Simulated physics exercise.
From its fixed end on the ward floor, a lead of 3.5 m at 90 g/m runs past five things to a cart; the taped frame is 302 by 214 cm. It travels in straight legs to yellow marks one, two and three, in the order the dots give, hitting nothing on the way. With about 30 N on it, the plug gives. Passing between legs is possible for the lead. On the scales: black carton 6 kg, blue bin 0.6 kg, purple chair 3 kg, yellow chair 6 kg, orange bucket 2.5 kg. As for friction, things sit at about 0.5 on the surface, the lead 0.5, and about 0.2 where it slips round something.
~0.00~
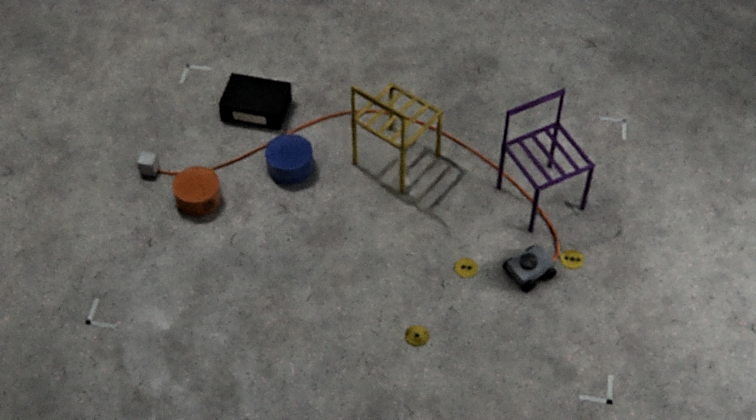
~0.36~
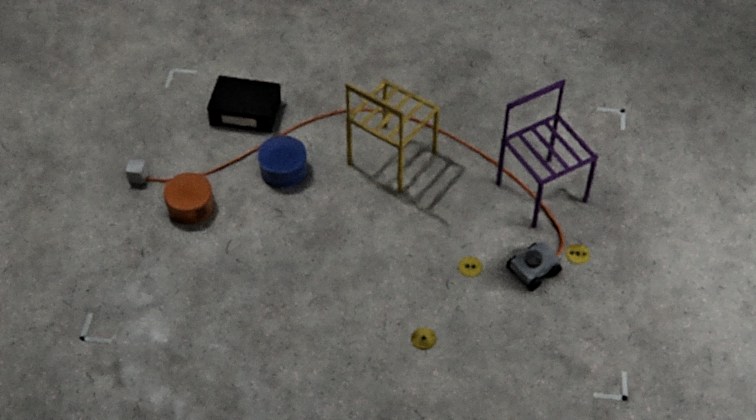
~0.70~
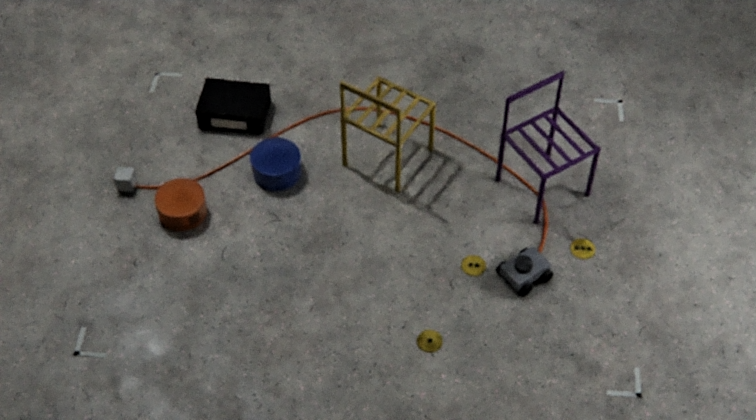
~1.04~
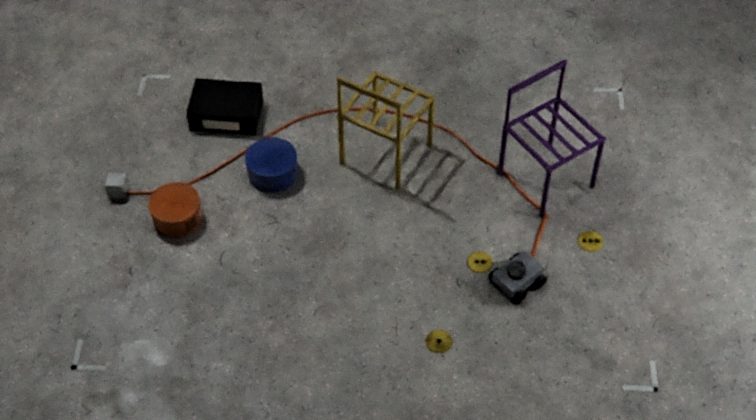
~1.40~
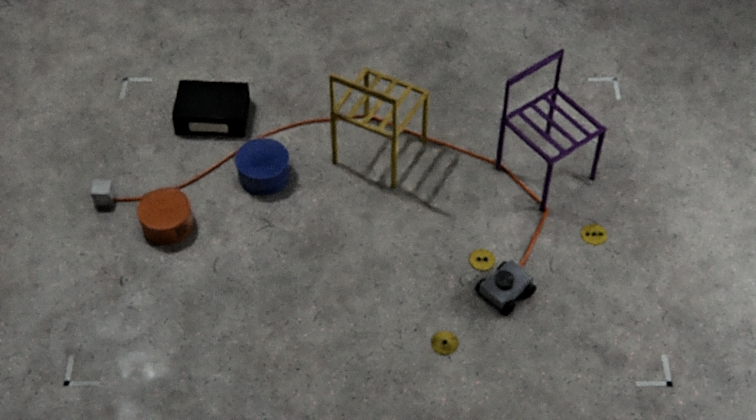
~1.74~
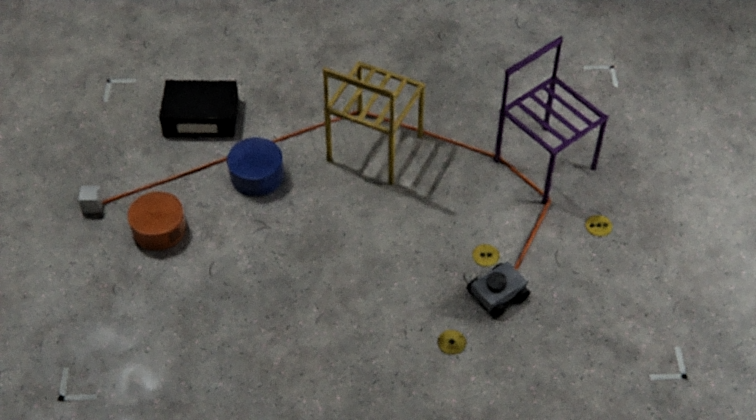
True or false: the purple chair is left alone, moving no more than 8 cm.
False; the purple chair is displaced.
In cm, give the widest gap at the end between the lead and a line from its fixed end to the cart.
At the end the lead strays roughly 80 cm from the straight line.
By 2.9 s, cart at (455, 332), 8 N at the fixed end; purple chair 24 cm off its start.
By 4.1 s, cart at (480, 270), lead slack at the fixed end; purple chair 24 cm off its start.
By 5.3 s, cart at (541, 239), lead slack at the fixed end; purple chair 24 cm off its start at (515, 129).
By 6.5 s, cart at (598, 225), lead slack at the fixed end; purple chair 24 cm off its start.
By 6.9 s, cart at (598, 225), lead slack at the fixed end; purple chair 24 cm off its start at (515, 129).
